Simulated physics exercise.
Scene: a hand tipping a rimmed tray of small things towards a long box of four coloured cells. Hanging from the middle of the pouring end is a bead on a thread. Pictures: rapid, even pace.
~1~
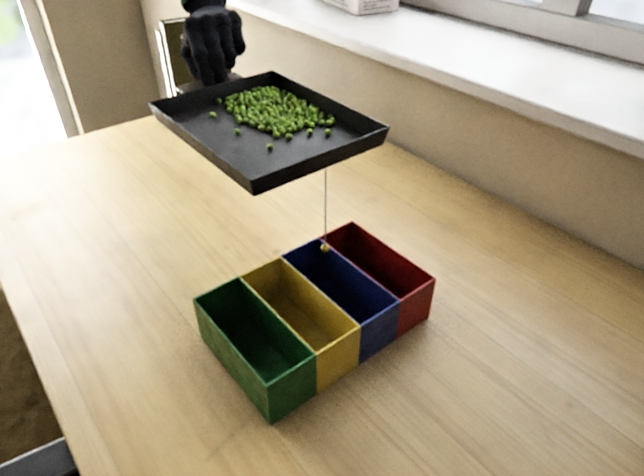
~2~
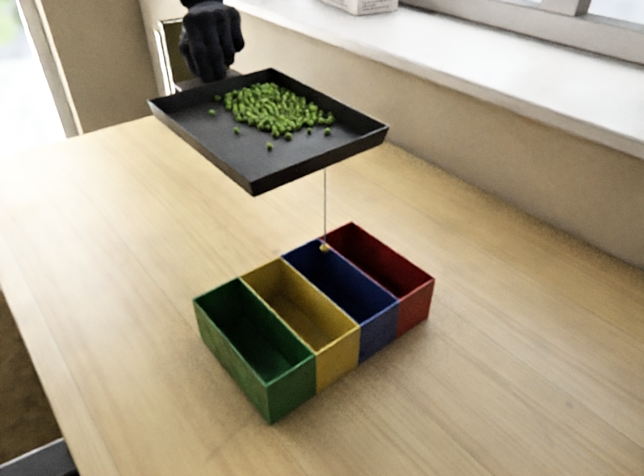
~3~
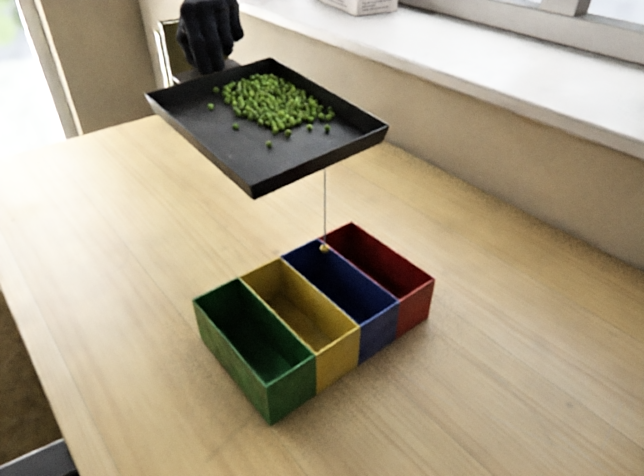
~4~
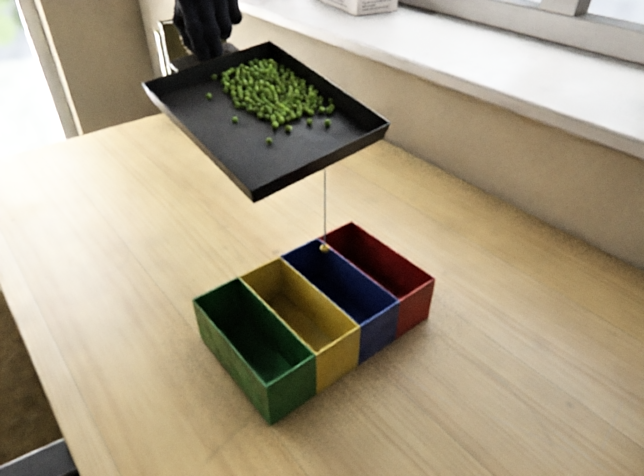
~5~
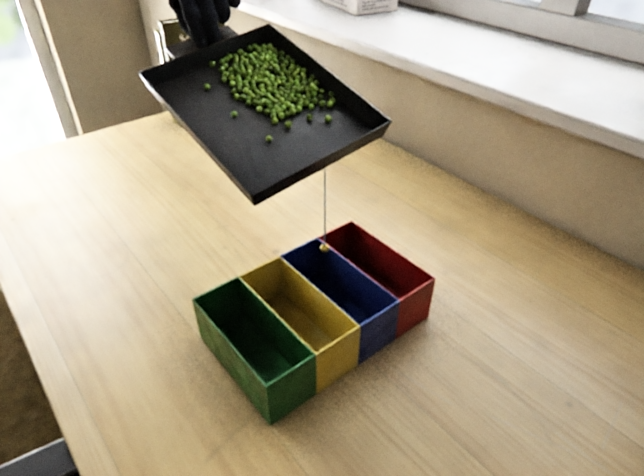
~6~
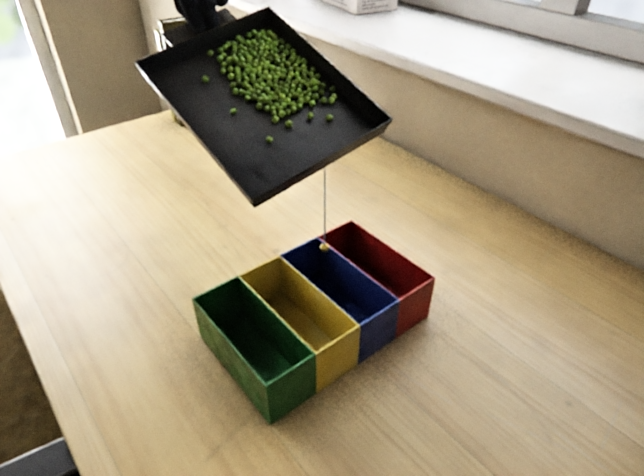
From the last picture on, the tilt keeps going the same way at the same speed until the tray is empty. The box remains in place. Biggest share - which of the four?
Yellow cell.
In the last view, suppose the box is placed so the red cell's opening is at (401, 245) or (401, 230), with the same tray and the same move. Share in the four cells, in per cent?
First case around 80 %, second case around 50 %.
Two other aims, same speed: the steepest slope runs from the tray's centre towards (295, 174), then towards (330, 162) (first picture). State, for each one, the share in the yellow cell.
Around 60 percent for the first aim and around 0 percent for the second.
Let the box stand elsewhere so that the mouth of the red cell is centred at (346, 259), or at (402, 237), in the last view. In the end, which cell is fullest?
Yellow, then the green one.
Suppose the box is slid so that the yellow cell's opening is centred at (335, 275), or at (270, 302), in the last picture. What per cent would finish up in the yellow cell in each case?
Close to 0 in a hundred, then close to 80 in a hundred.
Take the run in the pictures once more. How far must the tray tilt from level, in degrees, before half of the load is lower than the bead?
Around 90°, give or take.
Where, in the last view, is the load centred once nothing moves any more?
The centre comes to rest near (284, 339).
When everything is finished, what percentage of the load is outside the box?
Result: Near 0 % of the load.
Soon, tray tipped steeply; about two thirds on the tray; a stray few in the green cell; a stray few in the yellow cell; about a quarter falling or outside the box.
A while on, tray tipped past a quarter turn; about a quarter on the tray; about a third in the green cell; about a quarter in the yellow cell; a small part falling or outside the box.
Towards the end, tray tipped past a quarter turn; about two thirds in the yellow cell; about a third in the green cell; a stray few falling or outside the box.
Finally, tray tipped past a quarter turn; about two thirds in the yellow cell; about a third in the green cell; none in the blue cell; none in the red cell; a stray few outside the box.
